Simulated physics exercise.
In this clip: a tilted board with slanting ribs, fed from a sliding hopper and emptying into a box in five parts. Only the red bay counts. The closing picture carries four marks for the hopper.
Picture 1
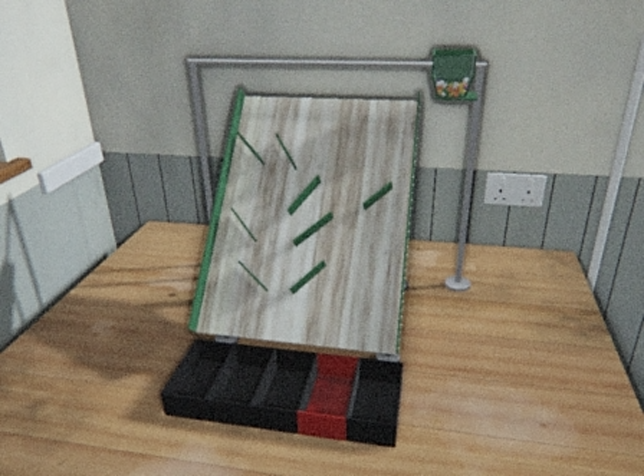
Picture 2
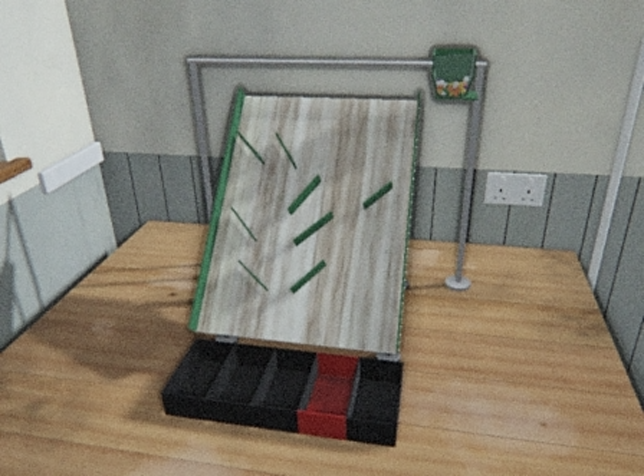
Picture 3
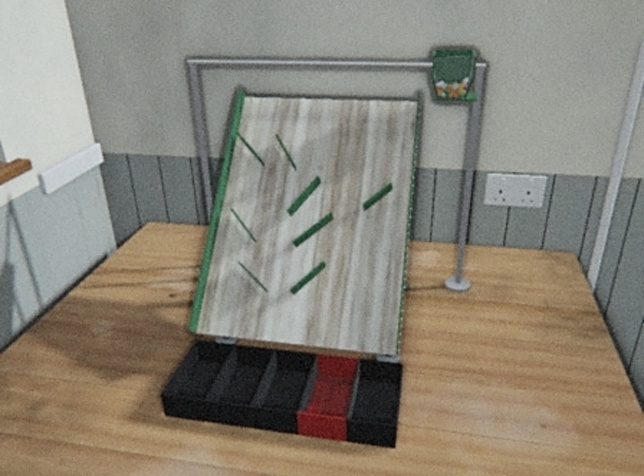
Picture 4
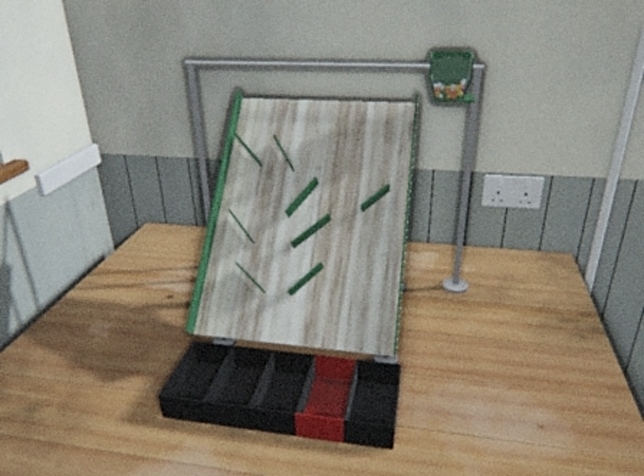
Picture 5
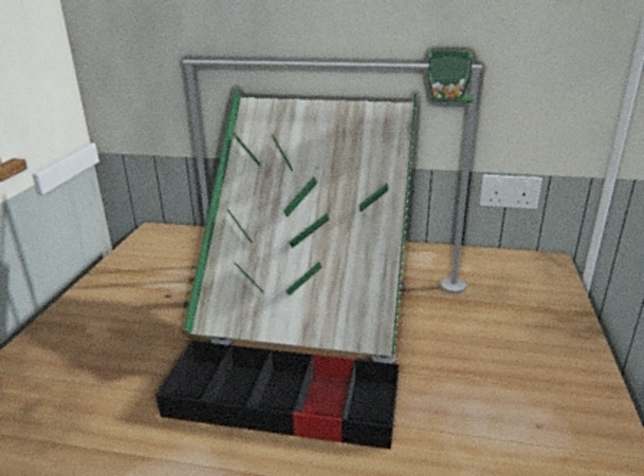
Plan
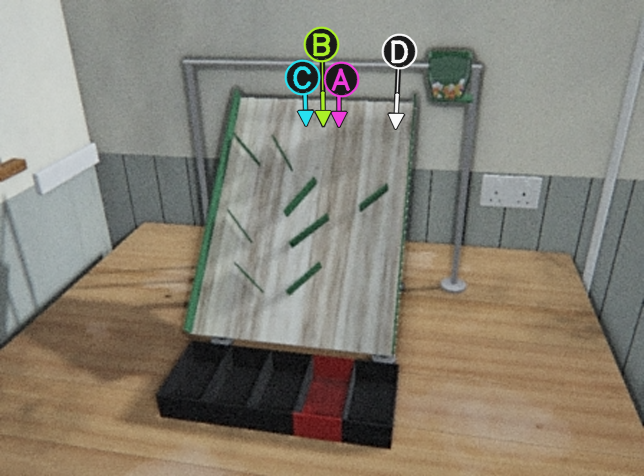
A tilted board with green ribs stands above a black box with one red bay, motionless.
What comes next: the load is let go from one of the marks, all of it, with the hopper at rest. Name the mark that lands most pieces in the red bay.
I would pick mark A.
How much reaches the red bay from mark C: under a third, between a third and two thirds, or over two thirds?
Under a third.
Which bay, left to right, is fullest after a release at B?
The third from the left.
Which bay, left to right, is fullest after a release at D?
It is the fifth one.
On the marked copy, mark A meets the board at (338, 121); mark B meets the board at (323, 120); mark C meets the board at (305, 120); mark D meets the board at (395, 123).
With A, about a third in the red bay, about two thirds in other bays, a stray few outside the box.
With B, a small part in the red bay, most in other bays, a stray few outside the box.
With C, a small part in the red bay, nearly all in other bays.
With D, a small part in the red bay, most in other bays.
